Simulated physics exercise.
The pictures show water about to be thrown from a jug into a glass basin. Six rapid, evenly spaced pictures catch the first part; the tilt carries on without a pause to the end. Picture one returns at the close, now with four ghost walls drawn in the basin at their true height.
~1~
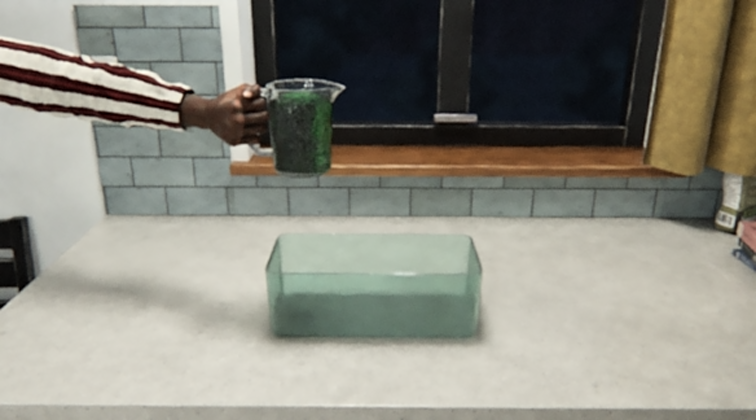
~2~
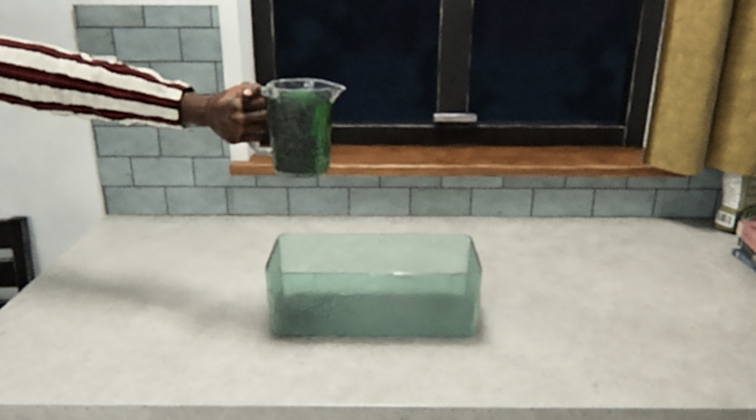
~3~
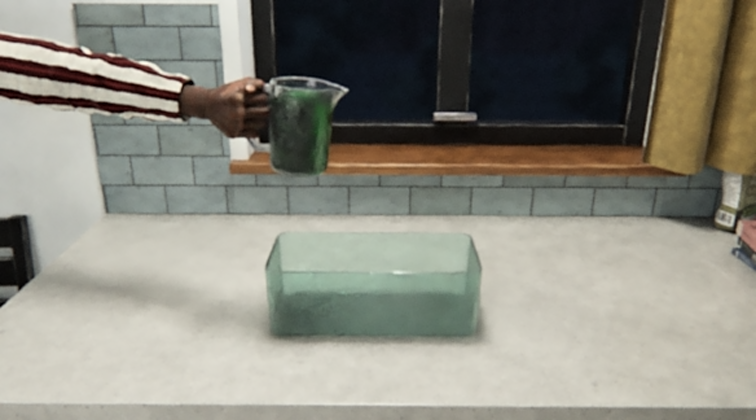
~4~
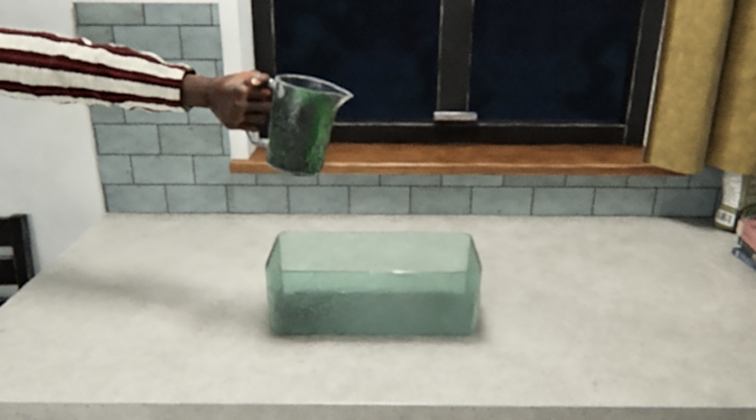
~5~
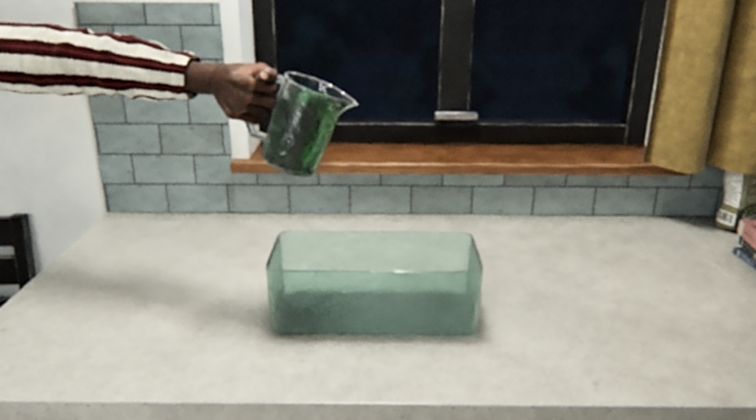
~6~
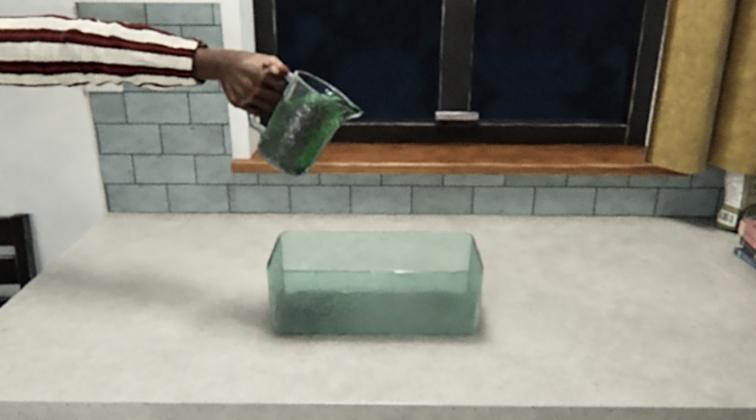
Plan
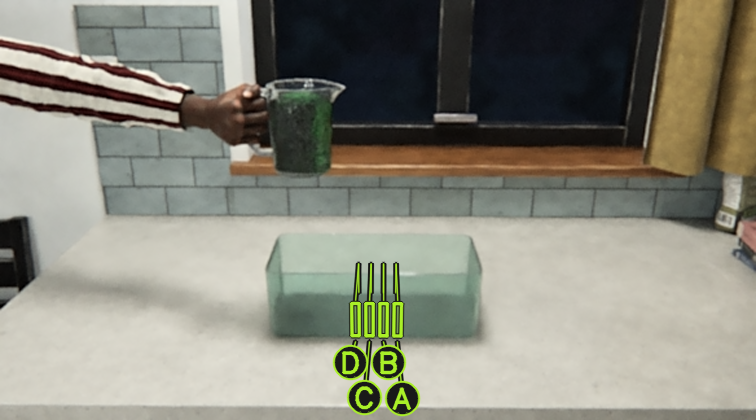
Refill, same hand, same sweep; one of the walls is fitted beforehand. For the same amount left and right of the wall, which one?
A.
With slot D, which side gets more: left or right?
More ends on the right.
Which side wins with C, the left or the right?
The right side.
On the marked copy, A at (397, 341); B at (383, 341); C at (369, 341); D at (355, 341).
With A, about 49 % ends left of the wall and 48 % right of it; 3 % is lost outside.
With B, about 15 % ends left of the wall and 82 % right of it; 3 % is lost outside.
With C, about 5 % ends left of the wall and 91 % right of it; 4 % is lost outside.
With D, about 6 % ends left of the wall and 91 % right of it; 3 % is lost outside.
